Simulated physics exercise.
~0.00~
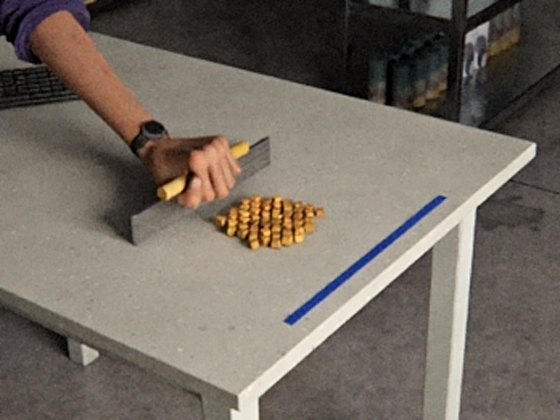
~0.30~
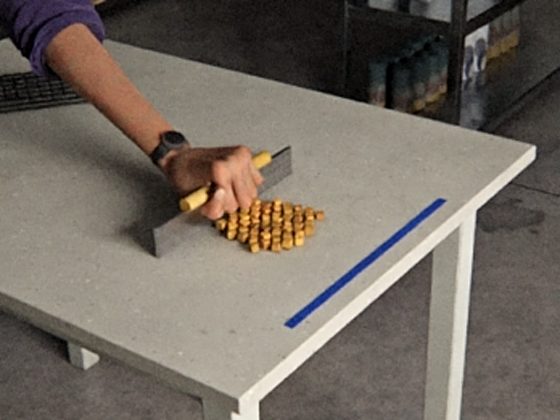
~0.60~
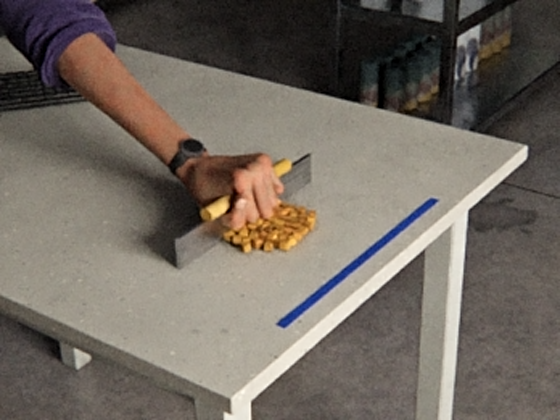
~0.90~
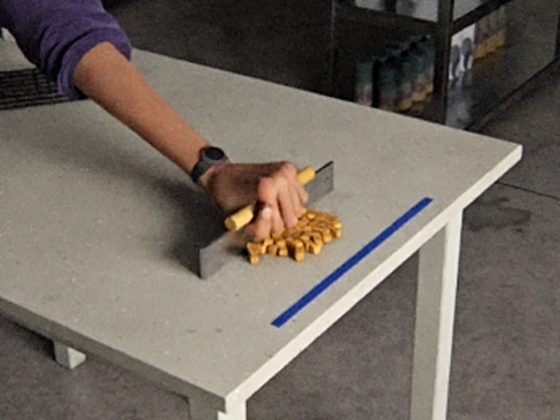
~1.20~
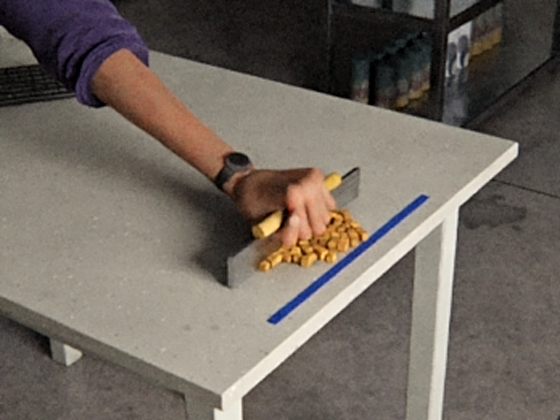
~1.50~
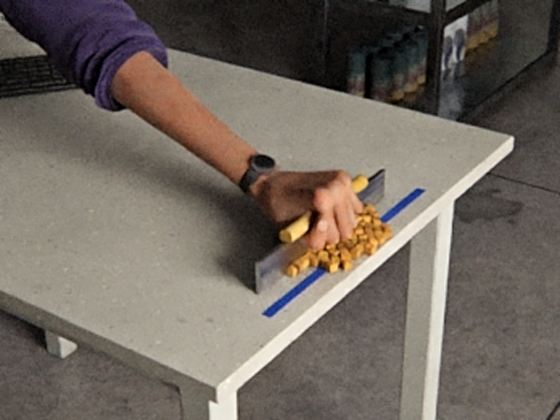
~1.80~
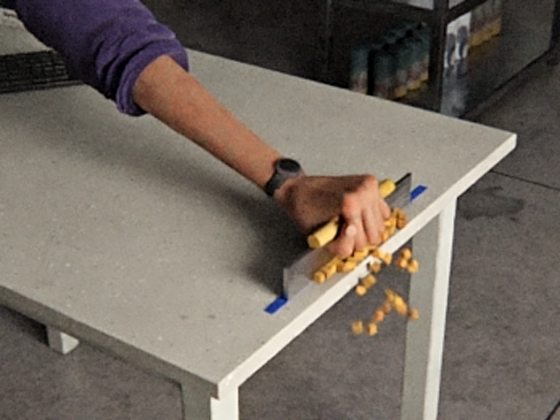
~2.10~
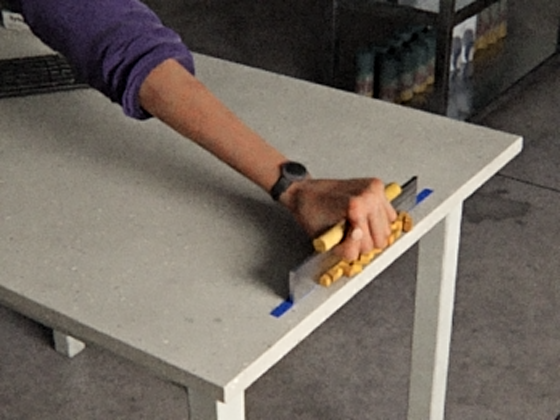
At the start, a hand in a purple sleeve and dark watch holds a flat scraper by its yellow handle behind a cluster of small golden-brown pieces on a pale table. The blade slides right, meets the cluster and begins to push it towards a strip of blue tape near the edge. The pieces bunch up and tumble ahead of the blade, then spread over the tape. As the scraper nears the edge, several drop off and fall towards the floor. Finally the scraper rests along the tape, with the remaining pieces lined up against it at the table's edge.
